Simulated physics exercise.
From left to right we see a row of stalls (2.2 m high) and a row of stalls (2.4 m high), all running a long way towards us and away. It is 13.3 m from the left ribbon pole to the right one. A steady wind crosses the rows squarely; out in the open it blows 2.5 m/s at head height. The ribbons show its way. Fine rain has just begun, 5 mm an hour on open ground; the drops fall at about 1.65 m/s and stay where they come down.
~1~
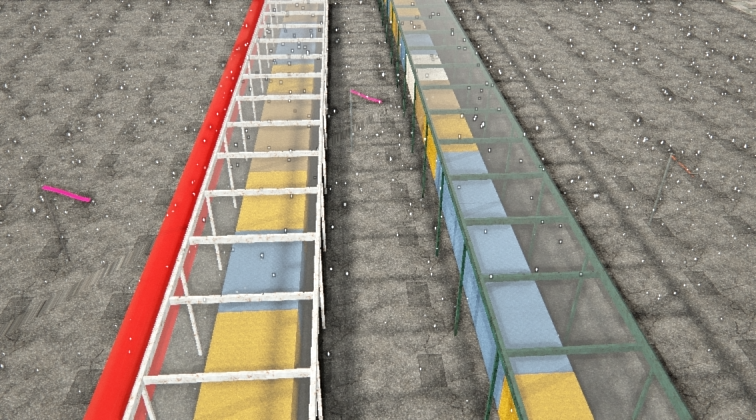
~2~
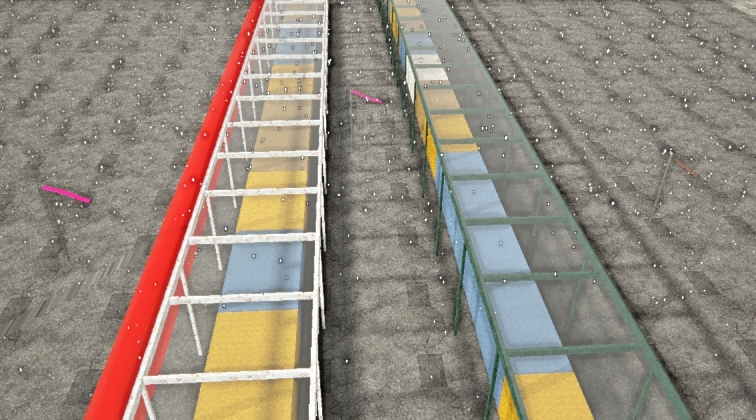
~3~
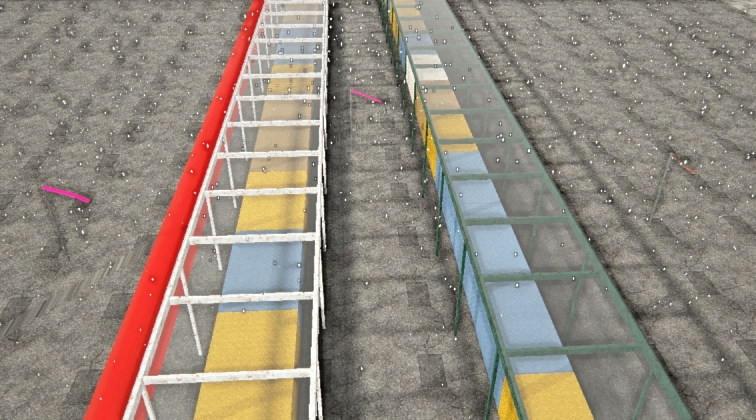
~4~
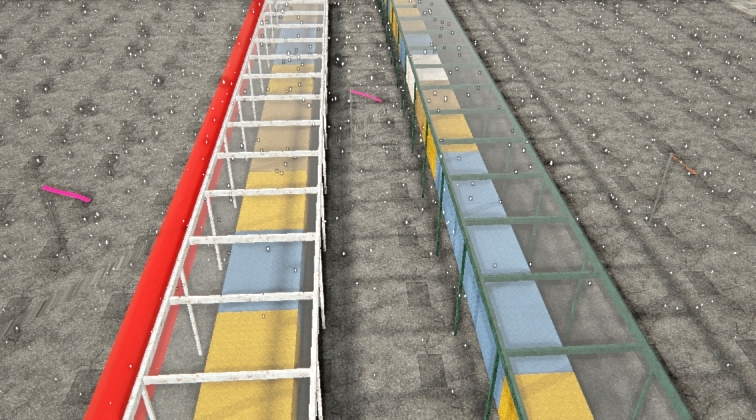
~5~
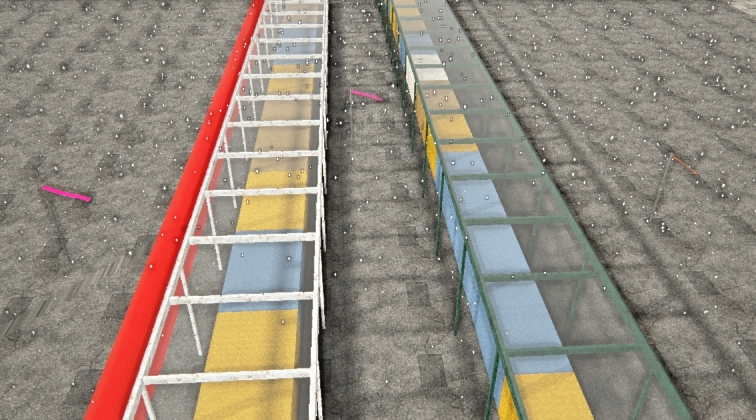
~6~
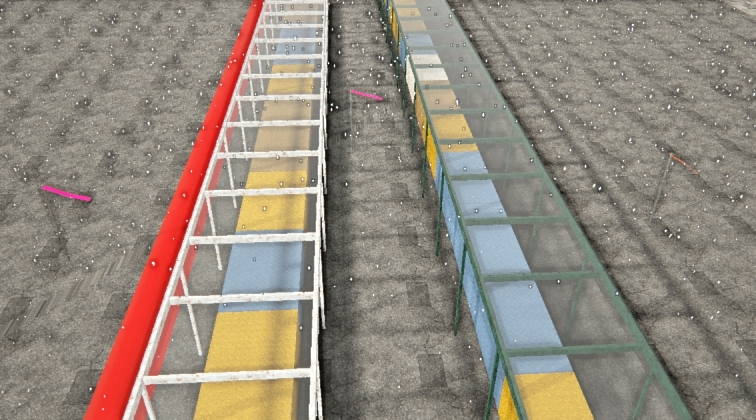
Two long rows of stalls stand still on grey paving as fine drops speckle the view.
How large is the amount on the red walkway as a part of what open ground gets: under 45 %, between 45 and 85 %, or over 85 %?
It gets above 85 % of the open amount.
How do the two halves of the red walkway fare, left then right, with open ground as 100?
Left about 100 %, right about 105 %.
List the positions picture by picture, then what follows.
The left ribbon ends at (90, 200), leaning 70 degrees to the right, in the first frame.
The red one passes (179, 238), in the second frame.
The inner ribbon ends at (381, 102), leaning 70 degrees to the right, above the rows the drops slant 60 degrees from upright, towards the right and the top of the left row of stalls crosses (274, 121), in the third frame.
The left ribbon ends at (89, 201), leaning 65 degrees to the right and the red one passes (199, 182), in the fourth frame.
Above the rows the drops slant 60 degrees from upright, towards the right, in the fifth frame.
The inner ribbon ends at (382, 99), leaning 75 degrees to the right and the top of the left row of stalls crosses (274, 121), in the sixth frame.
After 10 minutes open ground has 0.8 mm and the red walkway 0.8 mm.
After 30 minutes open ground has 2.5 mm and the red walkway 2.5 mm.
After 60 minutes open ground has 5.0 mm and the red walkway 5.1 mm, so the red walkway has 102 % of the open amount; the left half of it has 99 %, the right half 104 %.
